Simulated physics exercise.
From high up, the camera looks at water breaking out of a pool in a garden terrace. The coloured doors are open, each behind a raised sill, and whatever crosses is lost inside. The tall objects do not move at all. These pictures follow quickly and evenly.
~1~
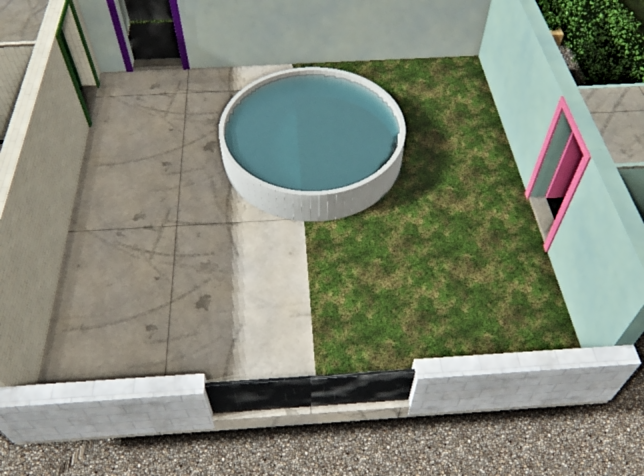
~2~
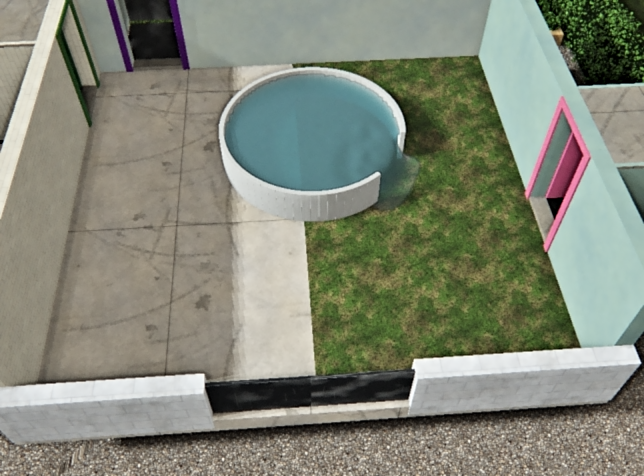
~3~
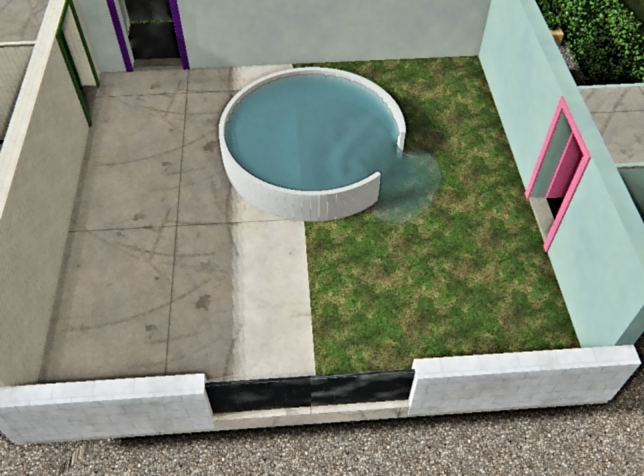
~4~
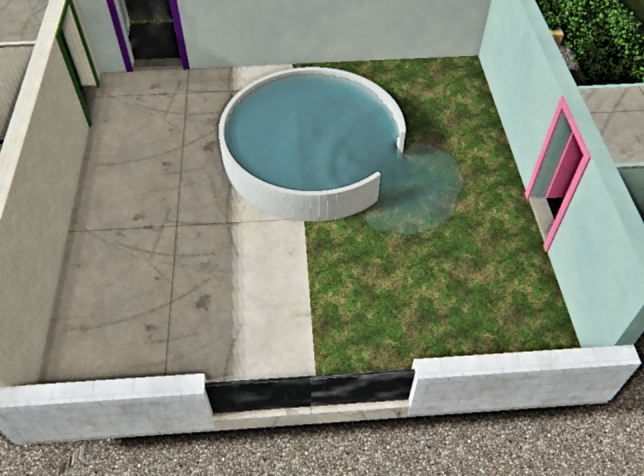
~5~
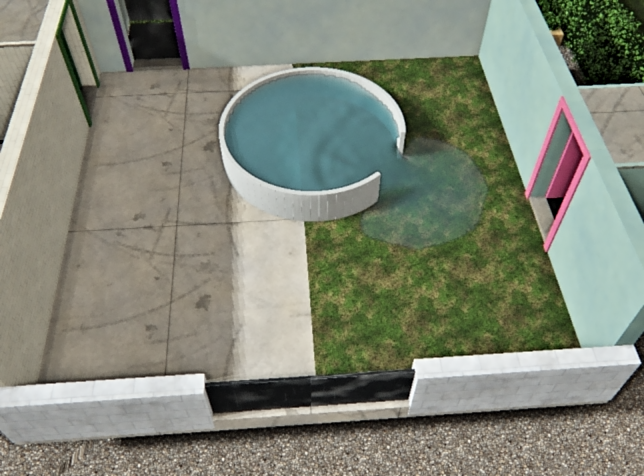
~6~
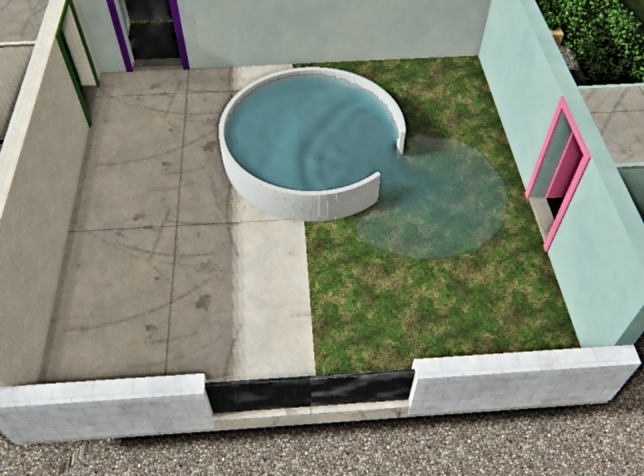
A round pool opens on its right side and water spreads across the grass.
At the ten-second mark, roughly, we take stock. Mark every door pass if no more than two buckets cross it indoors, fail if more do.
Marks: Pink door fail, purple door pass, green door pass.
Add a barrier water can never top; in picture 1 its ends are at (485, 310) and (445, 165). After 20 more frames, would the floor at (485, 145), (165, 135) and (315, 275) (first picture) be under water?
Submerged; untouched; submerged.
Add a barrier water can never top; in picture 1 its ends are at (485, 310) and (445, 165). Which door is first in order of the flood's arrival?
I'd go with the pink-painted one.
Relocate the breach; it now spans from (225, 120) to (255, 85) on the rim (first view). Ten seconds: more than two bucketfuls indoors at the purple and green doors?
Door by door, purple exceeds it and green exceeds it.
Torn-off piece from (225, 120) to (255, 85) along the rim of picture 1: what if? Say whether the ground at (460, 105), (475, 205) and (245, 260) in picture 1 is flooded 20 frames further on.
Listed order gives left alone; left alone; left alone.
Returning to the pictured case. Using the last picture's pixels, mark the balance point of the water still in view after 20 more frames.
The water's centre sits above (369, 182).
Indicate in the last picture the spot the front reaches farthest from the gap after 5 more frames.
About at (544, 260).
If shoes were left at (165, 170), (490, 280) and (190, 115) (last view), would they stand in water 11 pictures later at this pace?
Same order as asked: Dry as before; drenched; dry as before.
A moment on, water covers 15 % of the floor; the pink door under two buckets in, the purple door not reached, the green door not reached.
Next, water covers 25 % of the floor; the pink door over two buckets in, the purple door not reached, the green door not reached.
Then, water covers 35 % of the floor; the pink door far over two buckets in, the purple door not reached, the green door not reached.
Later, water covers 50 % of the floor; the pink door far over two buckets in, the purple door not reached, the green door not reached.
In the end, water covers 80 % of the floor; the pink door far over two buckets in, the purple door not reached, the green door not reached.
